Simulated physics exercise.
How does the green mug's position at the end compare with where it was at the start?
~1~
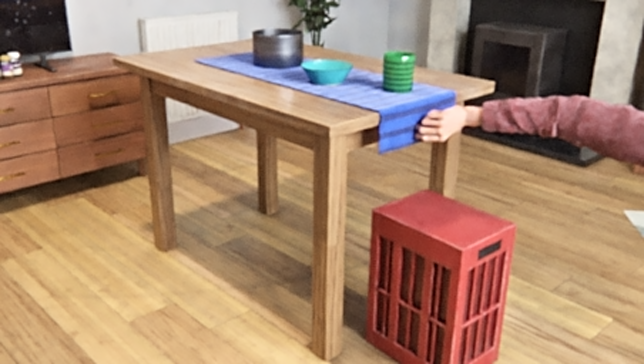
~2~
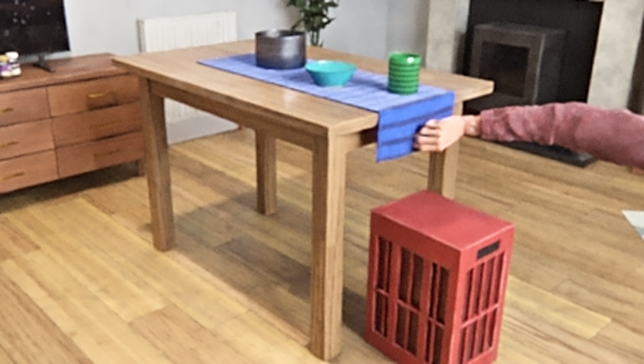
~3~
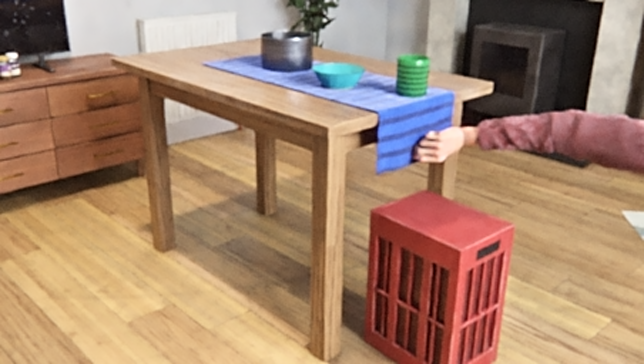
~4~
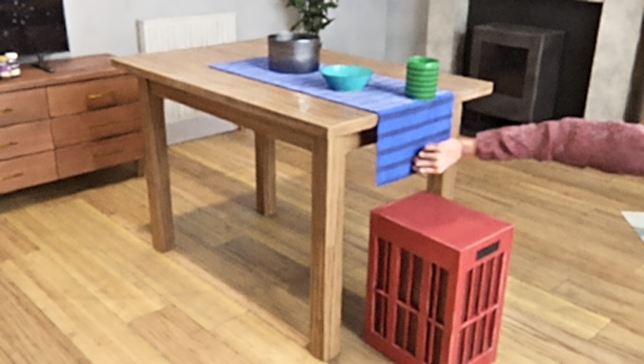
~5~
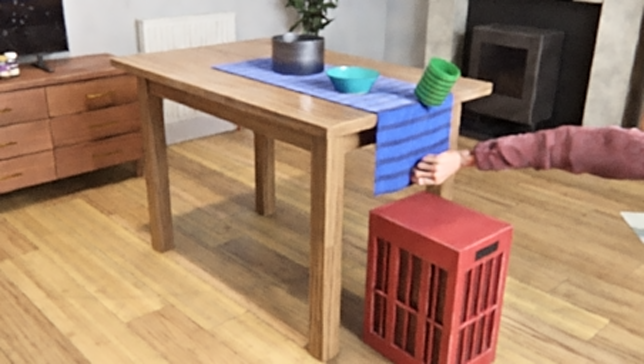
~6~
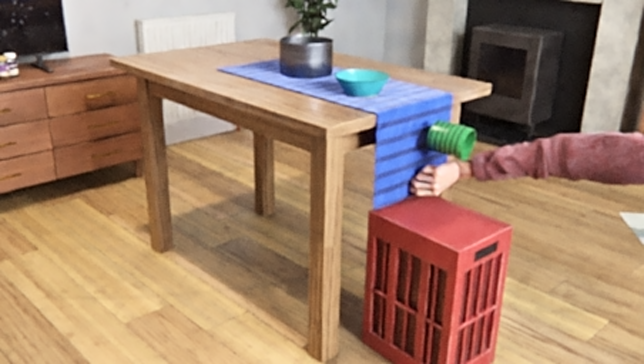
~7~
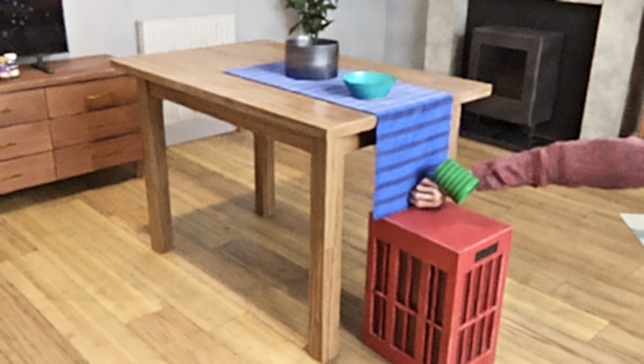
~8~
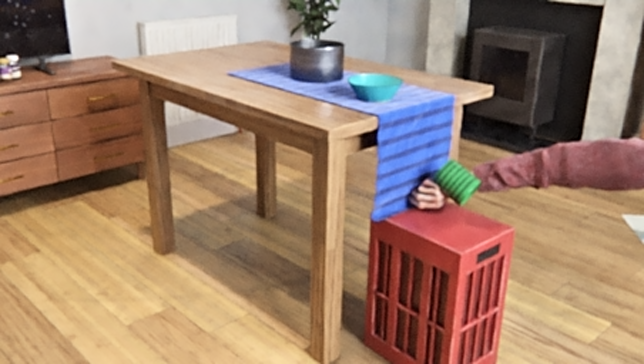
At the start the green mug stands upright on the blue towel near the right end of the table. By the end it is off the table and lower down, tilted beside the hand just above the red crate.
